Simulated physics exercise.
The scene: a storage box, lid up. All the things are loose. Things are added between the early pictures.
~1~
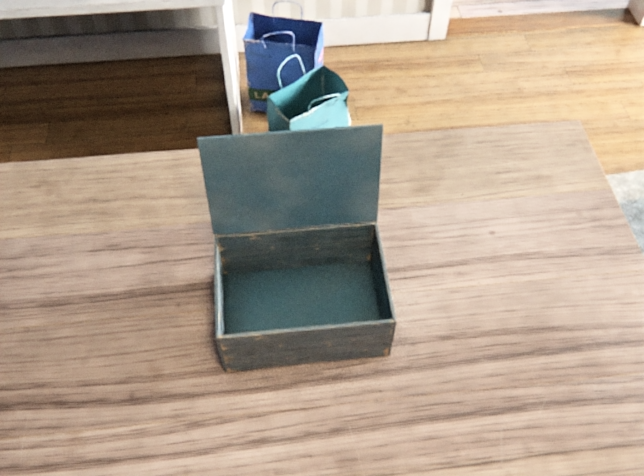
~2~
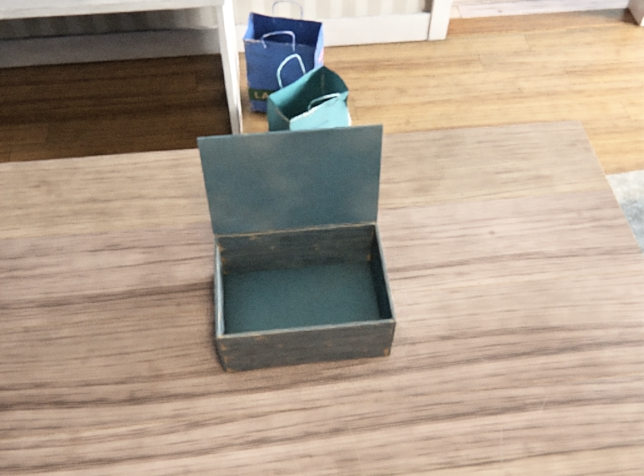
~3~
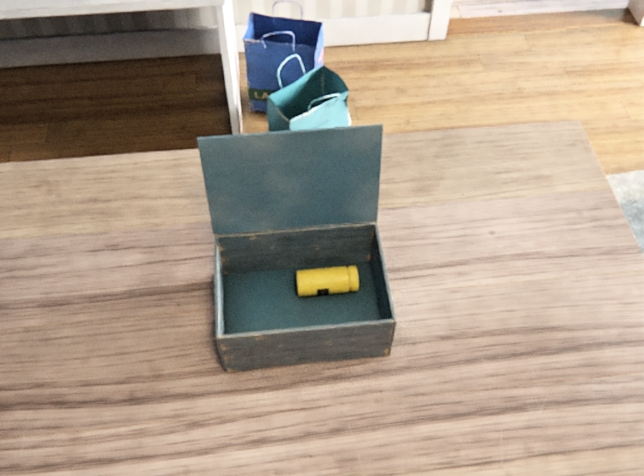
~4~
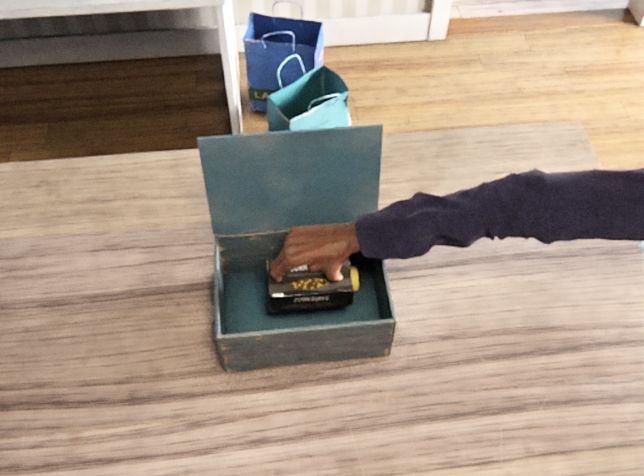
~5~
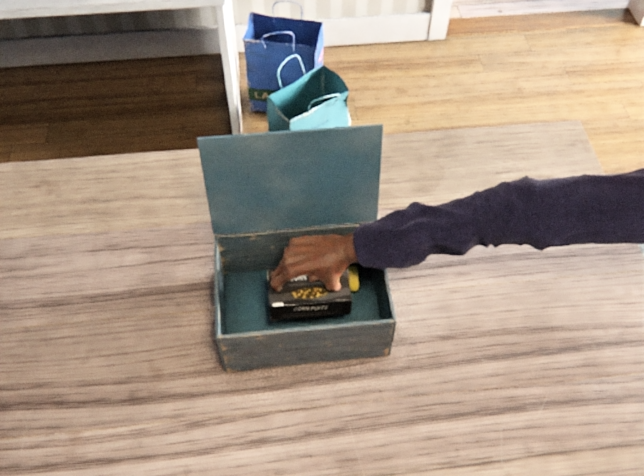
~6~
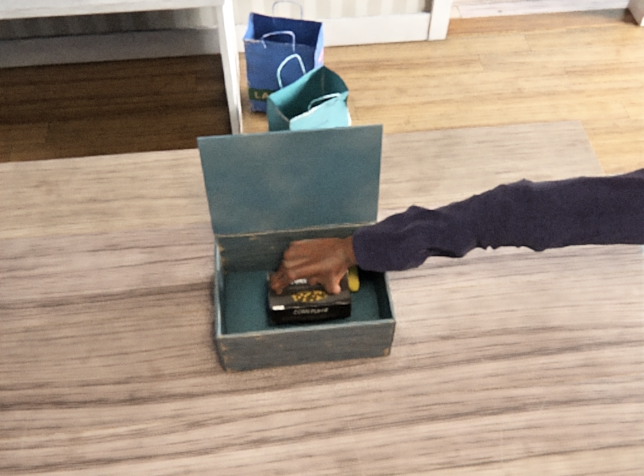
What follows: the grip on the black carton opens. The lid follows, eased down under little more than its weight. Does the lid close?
Outcome: The lid shuts flat.
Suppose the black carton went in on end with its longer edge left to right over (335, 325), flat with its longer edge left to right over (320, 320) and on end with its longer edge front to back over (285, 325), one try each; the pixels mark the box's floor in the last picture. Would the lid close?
In the first case it stays ajar; in the second case it shuts flat; in the third case it is held up.
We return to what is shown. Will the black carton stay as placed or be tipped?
It keeps its pose.
Then, 0.90 s past the last view, lid starting down; black carton displaced a little near (308, 309); yellow shaker displaced a little.
Then, 1.60 s past the last view, lid 56° above the rim; black carton displaced a little near (308, 309); yellow shaker displaced a little.
Then, 2.10 s past the last view, lid 16° above the rim; black carton displaced a little near (308, 309); yellow shaker displaced a little.
Finally, lid shut; moved from the start, black carton; yellow shaker still in place. Final places as the last picture's camera would see them, black carton near (308, 309).
